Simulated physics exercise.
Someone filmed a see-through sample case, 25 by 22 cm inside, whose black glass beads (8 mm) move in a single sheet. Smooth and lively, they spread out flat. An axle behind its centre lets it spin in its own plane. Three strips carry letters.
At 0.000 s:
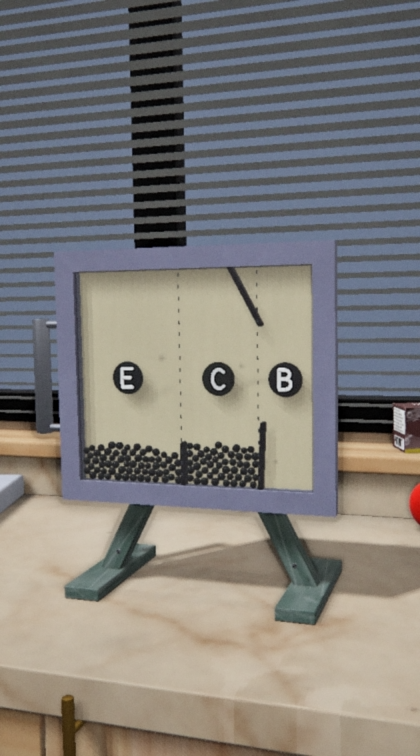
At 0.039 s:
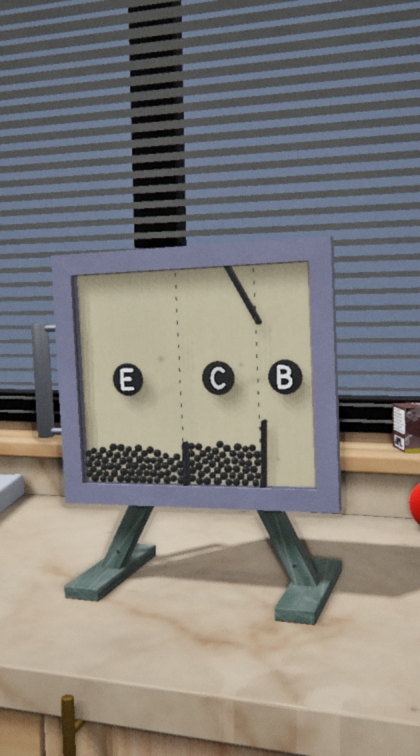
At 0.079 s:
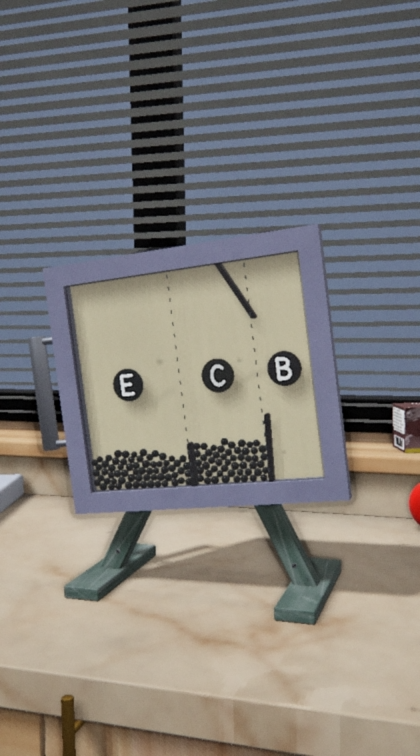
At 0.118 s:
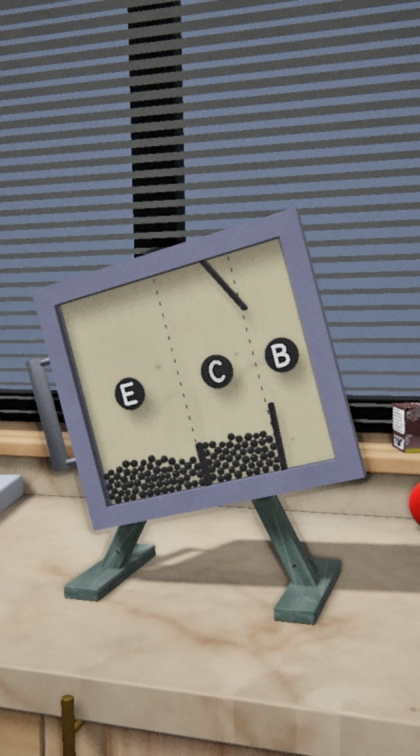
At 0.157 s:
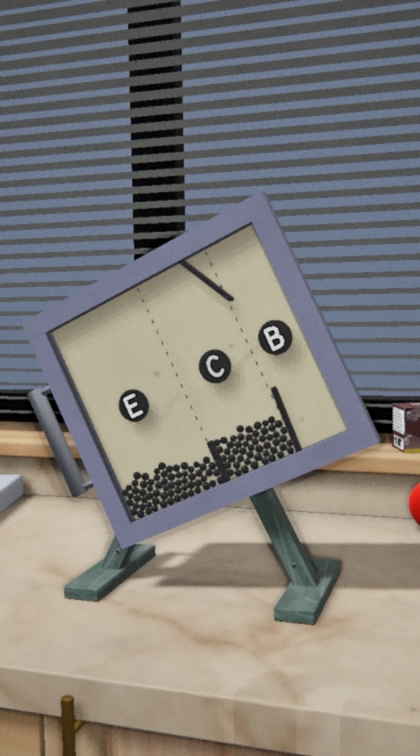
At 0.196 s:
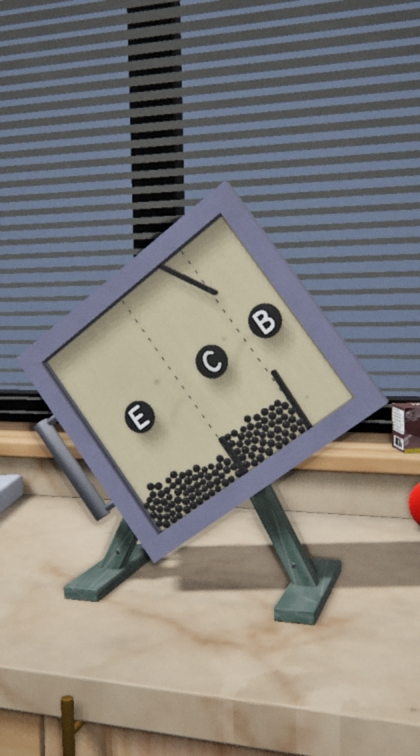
A square, clear-fronted case on a green stand in front of window blinds starts level, then turns anticlockwise, slowly at first and then further, while the small black beads inside shift and pile against its short inner walls.
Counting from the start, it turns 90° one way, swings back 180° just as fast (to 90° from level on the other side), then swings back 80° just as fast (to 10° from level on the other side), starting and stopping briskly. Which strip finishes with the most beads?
B.
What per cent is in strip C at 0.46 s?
Roughly 35 per cent.
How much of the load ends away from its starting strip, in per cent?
Roughly 65 per cent.
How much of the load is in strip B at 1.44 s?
Roughly 50 per cent.
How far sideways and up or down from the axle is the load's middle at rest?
About 5 cm right and 9 cm below.
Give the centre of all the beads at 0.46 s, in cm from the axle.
Some 8 cm right and 5 cm below.
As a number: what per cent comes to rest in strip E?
About 15 per cent.
After 0.46 s, it stands 90° anticlockwise; the beads' middle is 8 cm right of and 5 cm below the centre; C 35 %, E 65 %.
After 1.44 s, it stands 50° clockwise; the beads' middle is in line with and 9 cm below the centre; B 50 %, C 30 %, E 15 %.
After 1.65 s, it stands 10° clockwise; the beads' middle is 5 cm right of and 9 cm below the centre; B 50 %, C 30 %, E 15 %.
Settled by 2.6 s, it stands 10° clockwise; B 50 %, C 30 %, E 15 %.
